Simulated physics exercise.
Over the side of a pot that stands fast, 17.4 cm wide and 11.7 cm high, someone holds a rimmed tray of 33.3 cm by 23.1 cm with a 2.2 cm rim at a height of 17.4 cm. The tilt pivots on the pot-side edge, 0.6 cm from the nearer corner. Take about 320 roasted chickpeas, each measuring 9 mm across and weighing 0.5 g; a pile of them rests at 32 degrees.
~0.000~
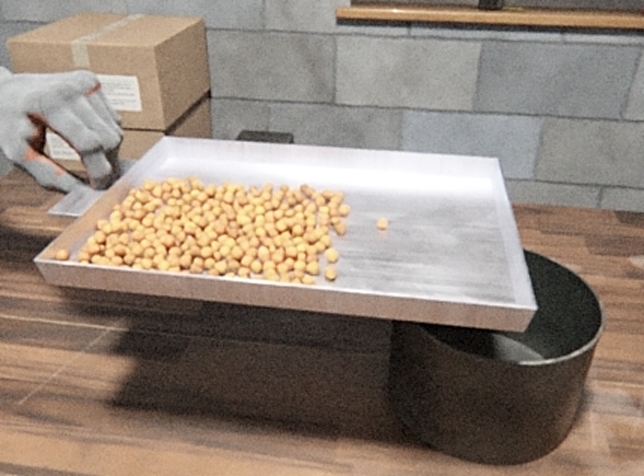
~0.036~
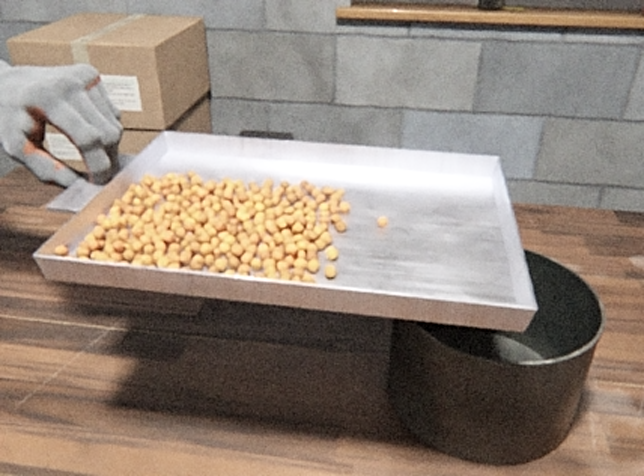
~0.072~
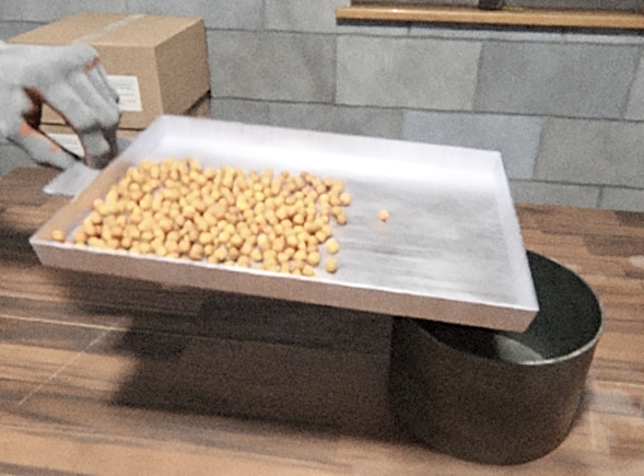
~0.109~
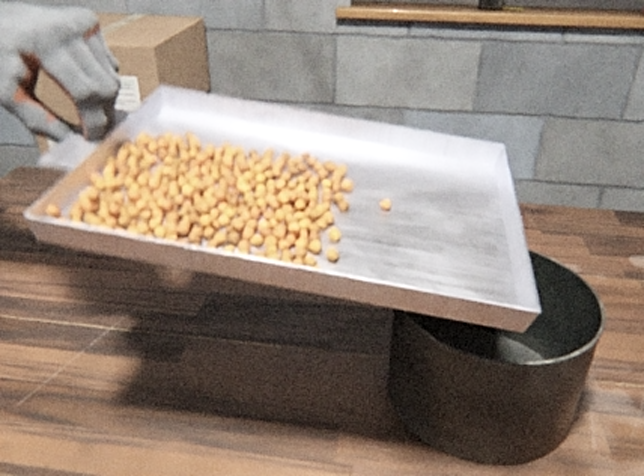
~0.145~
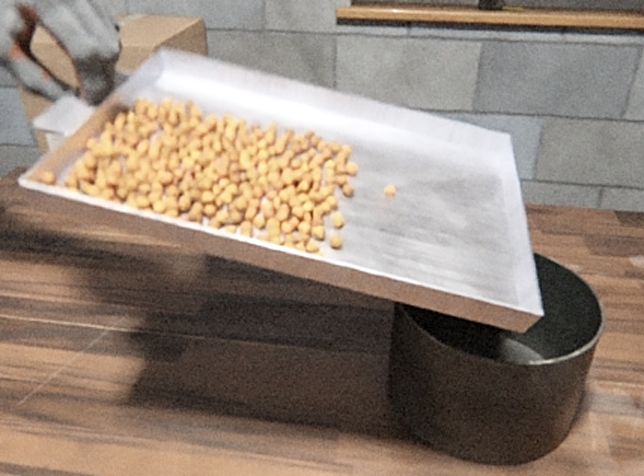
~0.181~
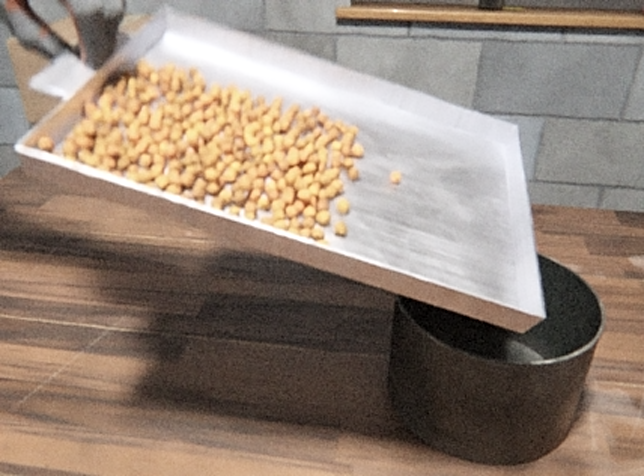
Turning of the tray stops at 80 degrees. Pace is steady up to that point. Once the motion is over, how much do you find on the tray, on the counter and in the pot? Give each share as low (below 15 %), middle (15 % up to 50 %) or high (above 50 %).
Tray - low, counter - high, pot - low.
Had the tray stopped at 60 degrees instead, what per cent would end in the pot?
0 per cent.
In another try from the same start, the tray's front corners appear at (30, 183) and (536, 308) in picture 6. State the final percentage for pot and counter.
Split: Pot = 0, counter = 80.
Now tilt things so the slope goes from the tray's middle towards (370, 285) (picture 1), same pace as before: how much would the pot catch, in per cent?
My best guess is some 0 per cent.
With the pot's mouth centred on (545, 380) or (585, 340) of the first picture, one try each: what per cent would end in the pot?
Roughly 60 per cent, then 15 per cent.
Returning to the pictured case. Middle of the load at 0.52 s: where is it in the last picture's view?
Load centre est.: (475, 125) px.
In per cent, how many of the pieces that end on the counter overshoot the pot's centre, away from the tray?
Some 100 per cent of the spill lies beyond the centre.
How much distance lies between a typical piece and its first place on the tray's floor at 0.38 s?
2 cm.
After 0.38 s, tilt 50 degrees; the tray holds 100 %, the pot 0 %.
After 0.52 s, tilt 72 degrees; the tray holds 100 %, the pot 0 %.
After 0.78 s, tilt 80 degrees; the tray holds 10 %, the pot 0 %.
By 1.7 s all is still; tray 5 %, counter 95 %, pot 0 %.
